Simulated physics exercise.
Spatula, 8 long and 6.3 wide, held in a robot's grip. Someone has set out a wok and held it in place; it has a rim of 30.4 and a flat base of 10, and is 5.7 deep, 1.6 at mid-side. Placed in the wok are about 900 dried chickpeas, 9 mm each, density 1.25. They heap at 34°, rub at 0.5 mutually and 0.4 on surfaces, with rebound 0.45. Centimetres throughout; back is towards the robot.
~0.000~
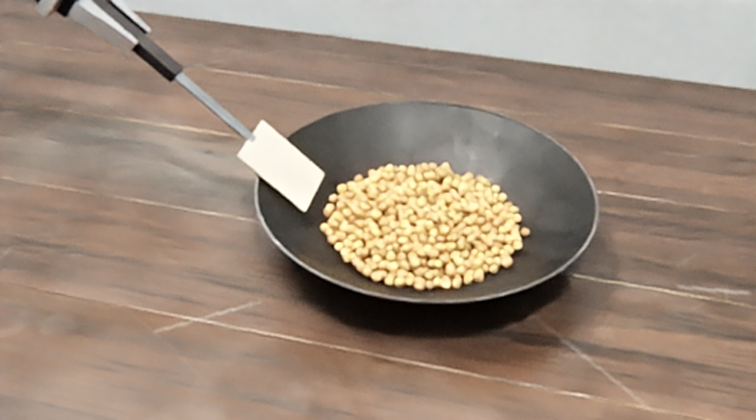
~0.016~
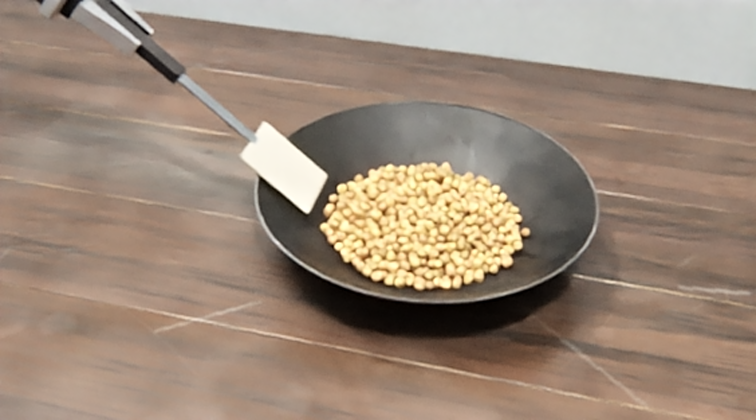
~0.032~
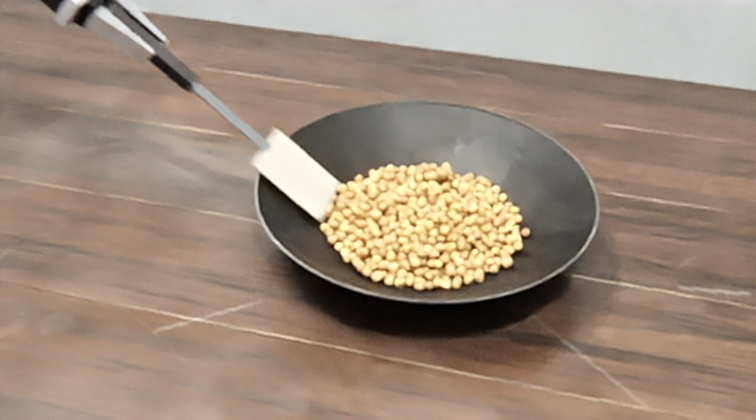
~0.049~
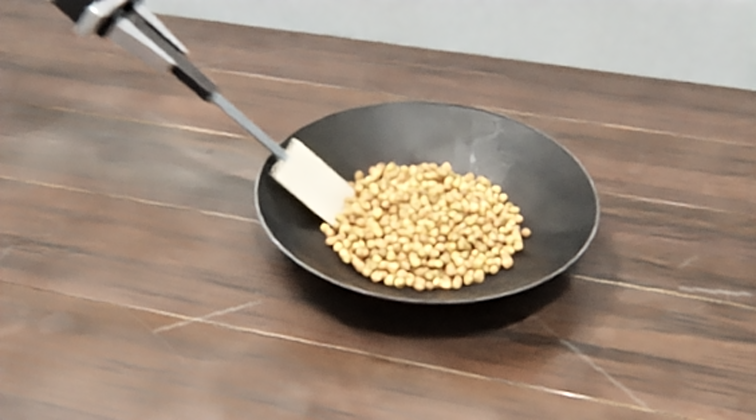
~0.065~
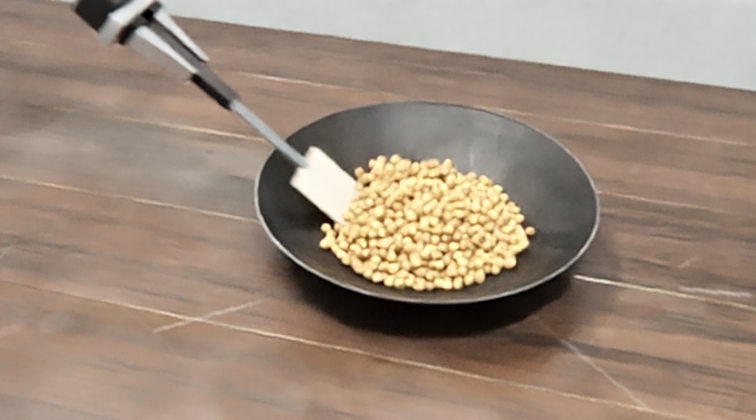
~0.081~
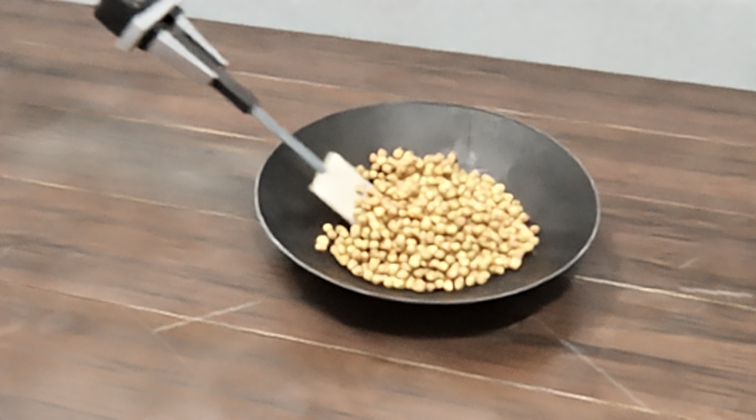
A spatula on a robot arm slides down into a black wok and pushes into chickpeas.
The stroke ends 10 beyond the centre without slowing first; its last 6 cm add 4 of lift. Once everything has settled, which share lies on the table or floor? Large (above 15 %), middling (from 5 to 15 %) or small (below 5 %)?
Large; above 15 %.
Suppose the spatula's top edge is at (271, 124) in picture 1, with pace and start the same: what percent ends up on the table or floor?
Spill: Approx. 20 per cent.
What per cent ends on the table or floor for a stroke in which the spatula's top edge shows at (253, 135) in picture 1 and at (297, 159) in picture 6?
It works out to about 15 %, more or less.
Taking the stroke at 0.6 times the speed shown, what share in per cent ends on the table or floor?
Around 10 percent would finish on the table or floor.
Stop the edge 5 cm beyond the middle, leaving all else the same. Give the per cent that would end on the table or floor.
10 %, roughly.
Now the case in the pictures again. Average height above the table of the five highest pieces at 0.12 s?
Roughly 6 cm above the table.
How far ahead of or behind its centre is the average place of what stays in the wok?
Roughly 3.5 cm ahead.
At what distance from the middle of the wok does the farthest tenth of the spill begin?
That's near 85 cm.
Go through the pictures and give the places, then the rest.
The spatula top edge at (250, 138), sloping 40°; upper third of the load around (422, 214), from x 325 to 525, top at y 165; 900 in the wok, in the first picture.
The spatula top edge at (253, 139), sloping 40°; upper third of the load around (422, 214), from x 325 to 525, top at y 165, in the second picture.
The spatula top edge at (266, 147), sloping 40°; upper third of the load around (422, 214), from x 325 to 525, top at y 165, in the third picture.
The spatula top edge at (285, 157), sloping 40°; upper third of the load around (417, 212), from x 325 to 525, top at y 165, in the fourth picture.
The spatula top edge at (304, 165), sloping 40°; upper third of the load around (420, 210), from x 325 to 530, top at y 160, in the fifth picture.
The spatula top edge at (323, 170), sloping 40°; upper third of the load around (424, 210), from x 320 to 535, top at y 155; 900 in the wok, in the sixth picture.
After 0.12 s, sloping 40°, highest piece 8 above the table; 900 in the wok.
After 0.16 s, sloping 40°, highest piece 8 above the table; 900 in the wok.
After 0.38 s, sloping 40°, highest piece 14 above the table; 709 in the wok, 45 on the table or floor, 146 on the blade or in flight.
After 1.43 s, sloping 40°, highest piece 5 above the table; 708 in the wok, 192 on the table or floor.
In the end, 708 in the wok, 192 on the table or floor. That is 21 % on the table or floor.
